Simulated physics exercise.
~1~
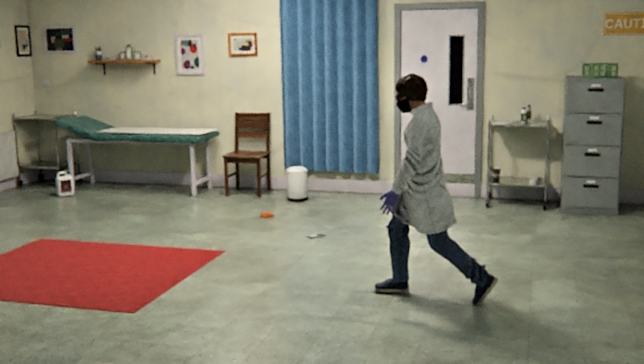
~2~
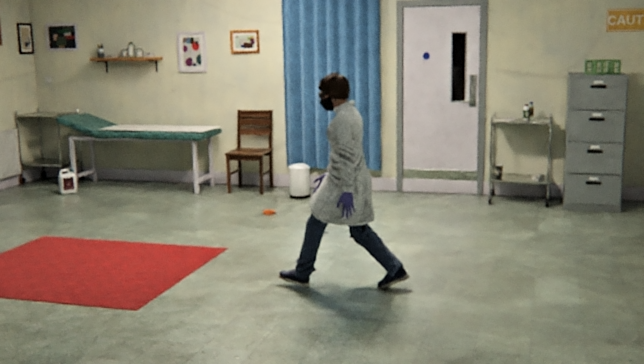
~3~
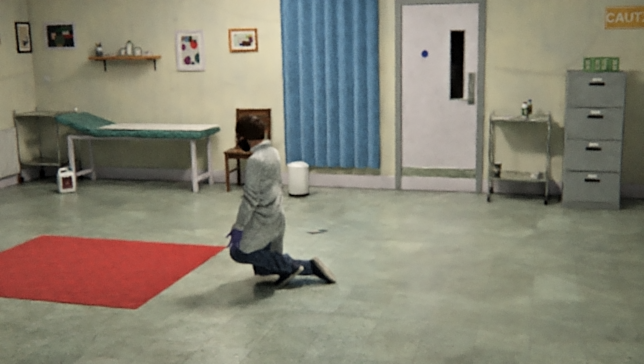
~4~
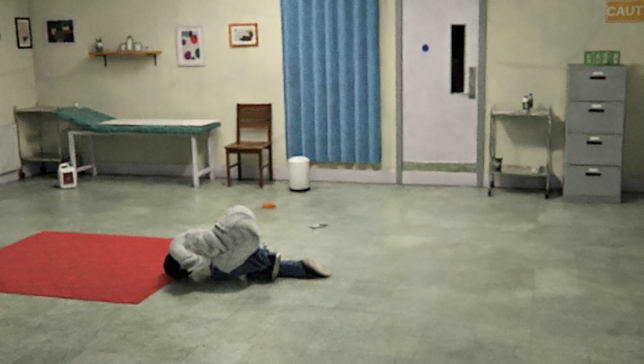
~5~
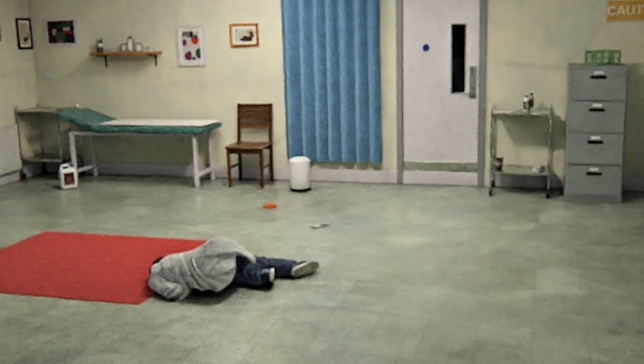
A masked person in a grey coat walks left, collapses and lies at the red mat's edge.
